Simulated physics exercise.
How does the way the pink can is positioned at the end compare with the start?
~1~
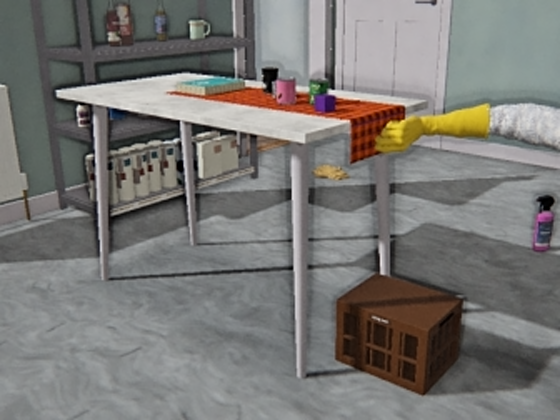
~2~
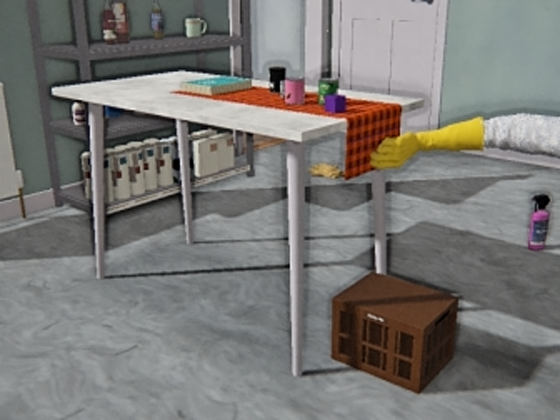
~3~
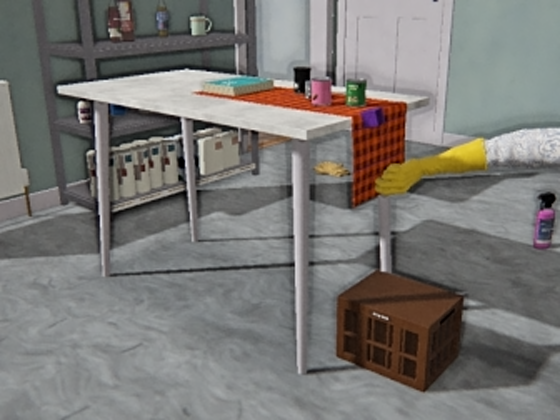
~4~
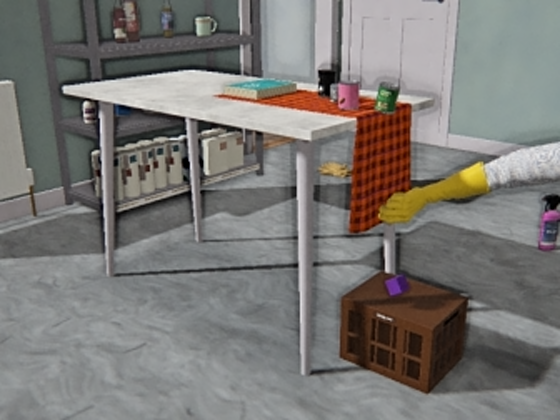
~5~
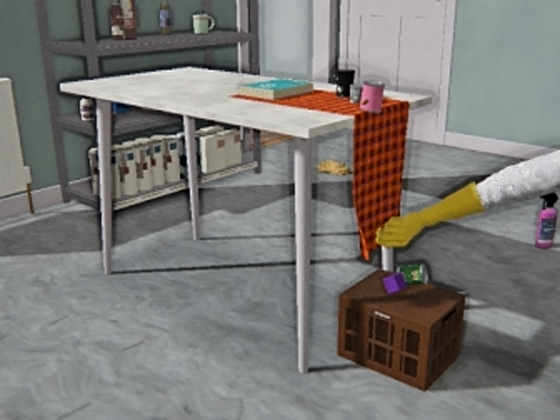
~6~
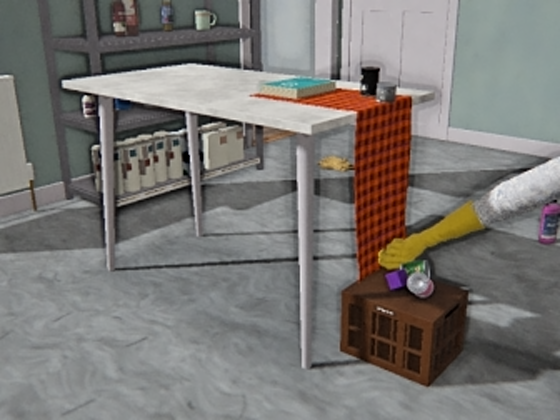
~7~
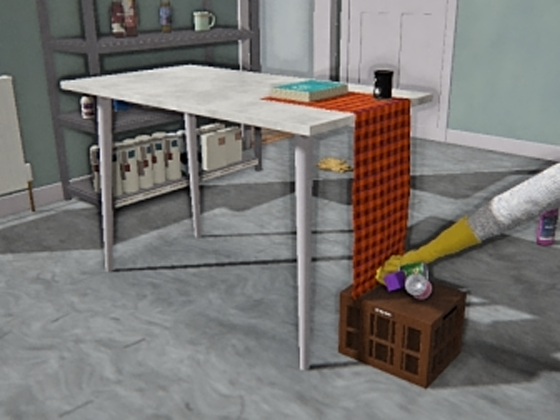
At the start the pink can stood upright on the scarf on the table, but by the end it was leaning over among the fallen things on the brown crate.
